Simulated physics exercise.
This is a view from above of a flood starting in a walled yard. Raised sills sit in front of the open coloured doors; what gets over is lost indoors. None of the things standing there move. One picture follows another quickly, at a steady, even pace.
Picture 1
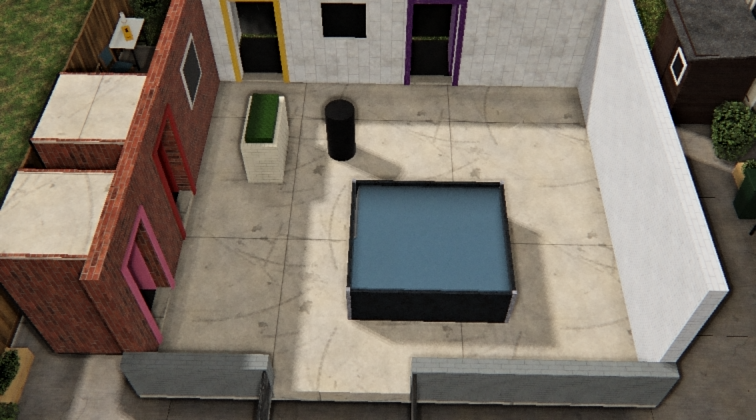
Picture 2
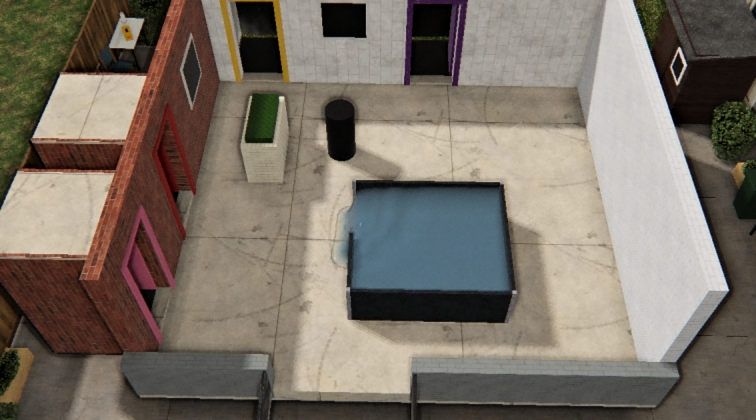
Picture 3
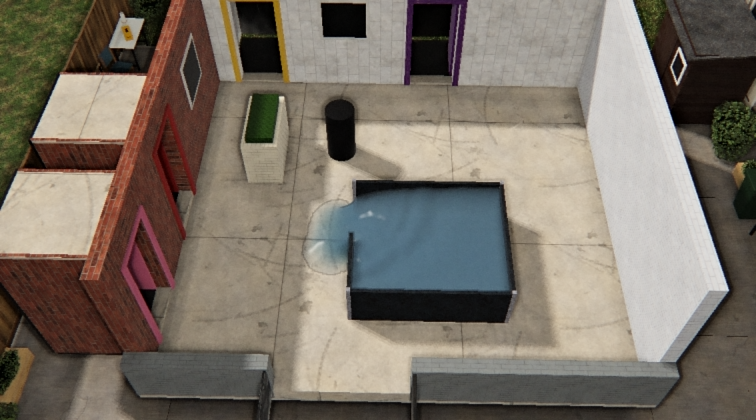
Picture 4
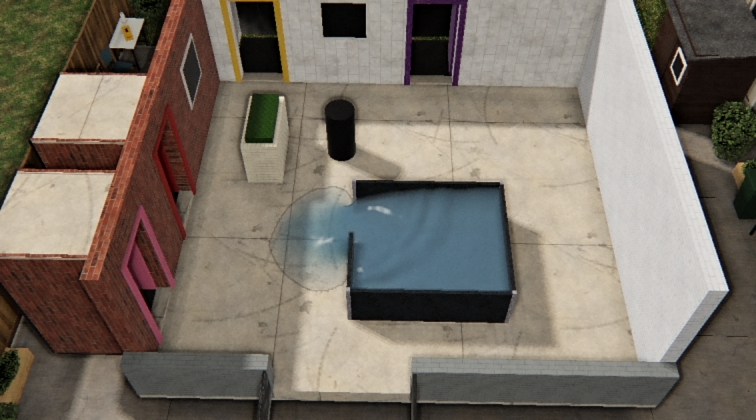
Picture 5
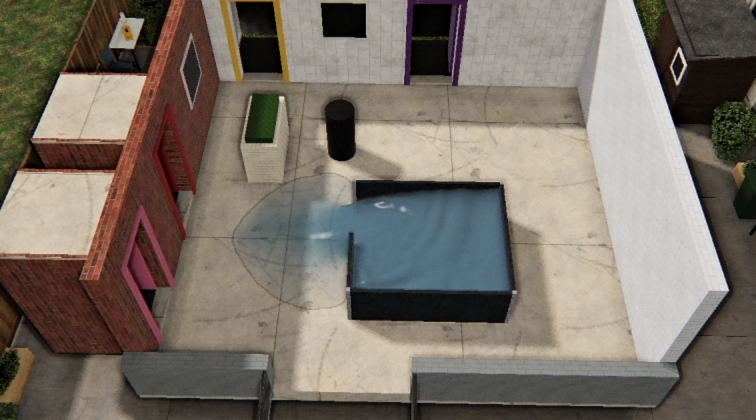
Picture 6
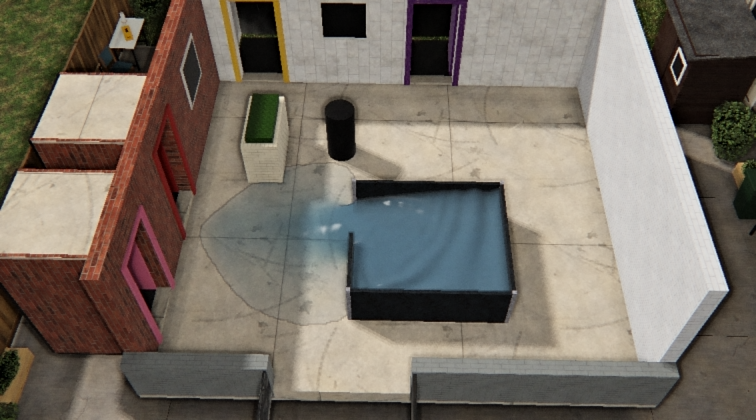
A big dark tank of blue water sat still in a walled yard, then water poured out through a gap in its left side and spread in a wide, thin fan across the pale paving.
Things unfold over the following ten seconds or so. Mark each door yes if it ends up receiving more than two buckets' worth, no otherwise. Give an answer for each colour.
Yellow door - yes, red door - yes, pink door - yes, purple door - no.
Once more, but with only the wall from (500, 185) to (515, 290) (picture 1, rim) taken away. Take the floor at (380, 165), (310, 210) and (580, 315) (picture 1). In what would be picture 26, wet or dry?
One by one: Unsoaked; unsoaked; waterlogged.
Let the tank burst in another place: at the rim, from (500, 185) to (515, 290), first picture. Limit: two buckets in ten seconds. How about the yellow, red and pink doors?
Going door by door, the yellow one crosses the threshold, then the red one misses the threshold, then the pink one crosses the threshold.
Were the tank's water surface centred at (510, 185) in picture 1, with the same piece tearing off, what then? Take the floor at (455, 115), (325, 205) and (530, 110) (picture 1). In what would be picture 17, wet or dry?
In turn: Dry, under water, free of water.
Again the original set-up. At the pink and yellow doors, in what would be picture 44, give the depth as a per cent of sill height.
Approx. 200 % then 360 %.
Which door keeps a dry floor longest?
It's the purple-painted one.
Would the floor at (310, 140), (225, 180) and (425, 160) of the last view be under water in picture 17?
As listed, the points end up soaked, soaked and high and dry.
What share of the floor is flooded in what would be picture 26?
Estimated share: Around 45 %.
A moment on, water covers 25 % of the floor; the yellow door not reached, the red door over two buckets in, the pink door under two buckets in, the purple door not reached.
Next, water covers 35 % of the floor; the yellow door not reached, the red door far over two buckets in, the pink door over two buckets in, the purple door not reached.
Then, water covers 45 % of the floor; the yellow door over two buckets in, the red door far over two buckets in, the pink door far over two buckets in, the purple door wet at the sill, nothing in.
Later, water covers 75 % of the floor; the yellow door far over two buckets in, the red door far over two buckets in, the pink door far over two buckets in, the purple door wet at the sill, nothing in.
In the end, water covers 95 % of the floor; the yellow door far over two buckets in, the red door far over two buckets in, the pink door far over two buckets in, the purple door wet at the sill, nothing in.
